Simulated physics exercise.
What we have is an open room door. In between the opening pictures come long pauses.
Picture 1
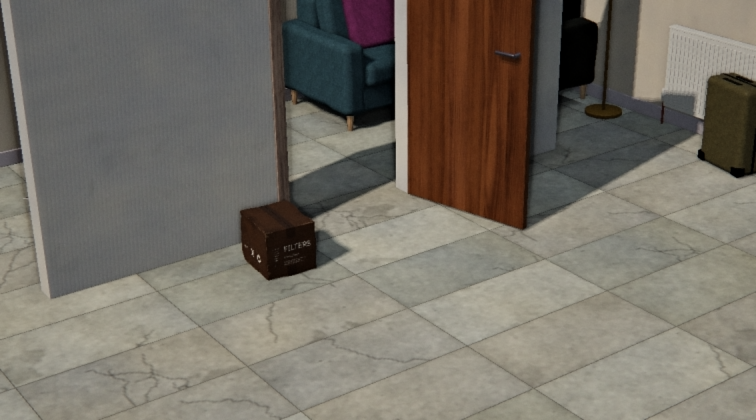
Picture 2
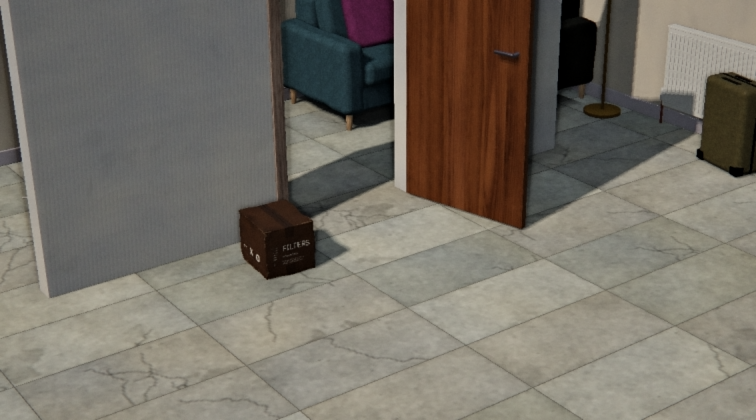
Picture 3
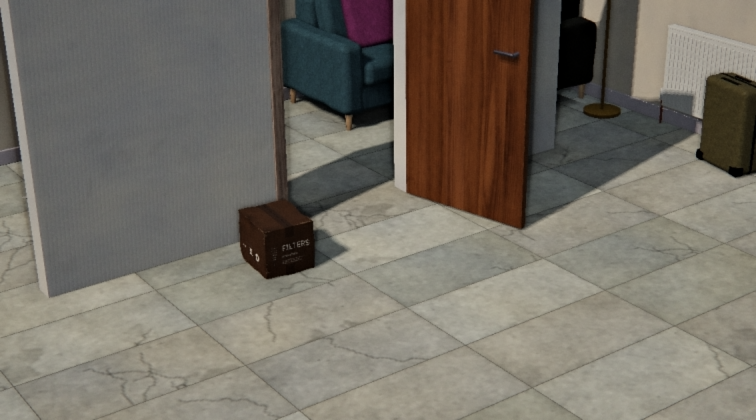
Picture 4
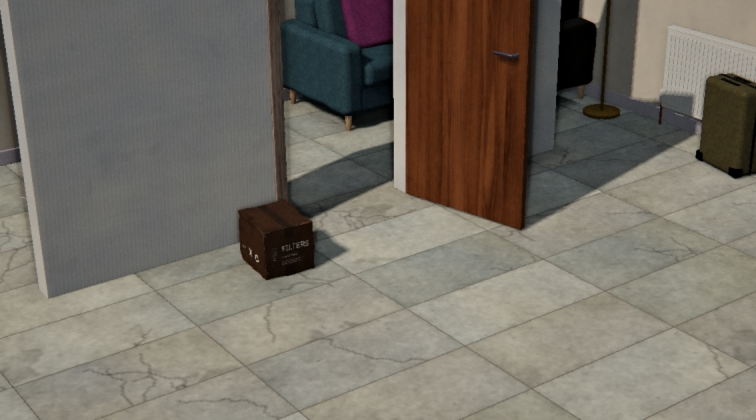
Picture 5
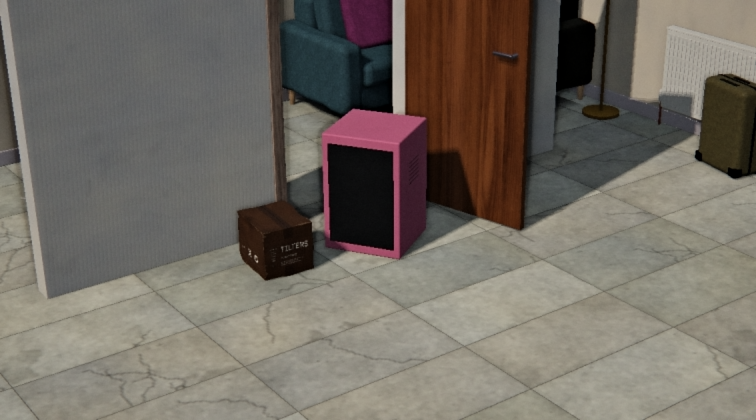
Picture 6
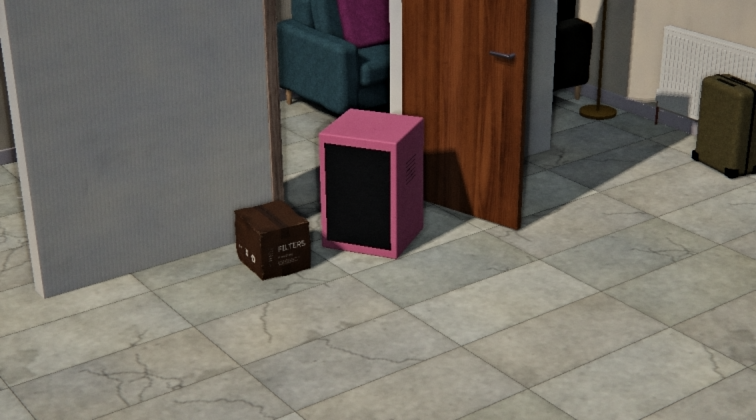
Pink box-shaped appliance with a black front appearing beside a small brown box, near a wide-open wooden door that stays still.
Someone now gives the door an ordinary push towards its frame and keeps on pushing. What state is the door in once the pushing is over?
The door is stuck partway open.
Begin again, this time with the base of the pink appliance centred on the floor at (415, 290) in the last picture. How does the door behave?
Next, the door completes its arc.
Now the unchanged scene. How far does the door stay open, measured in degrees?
It comes to about 65°.
Then, 0.50 s after the last picture, door 91° open.
Then, 0.80 s after the last picture, door 72° open.
At rest, door 66° open; both in place. Seen from the same camera at the end, pink appliance near (369, 183).
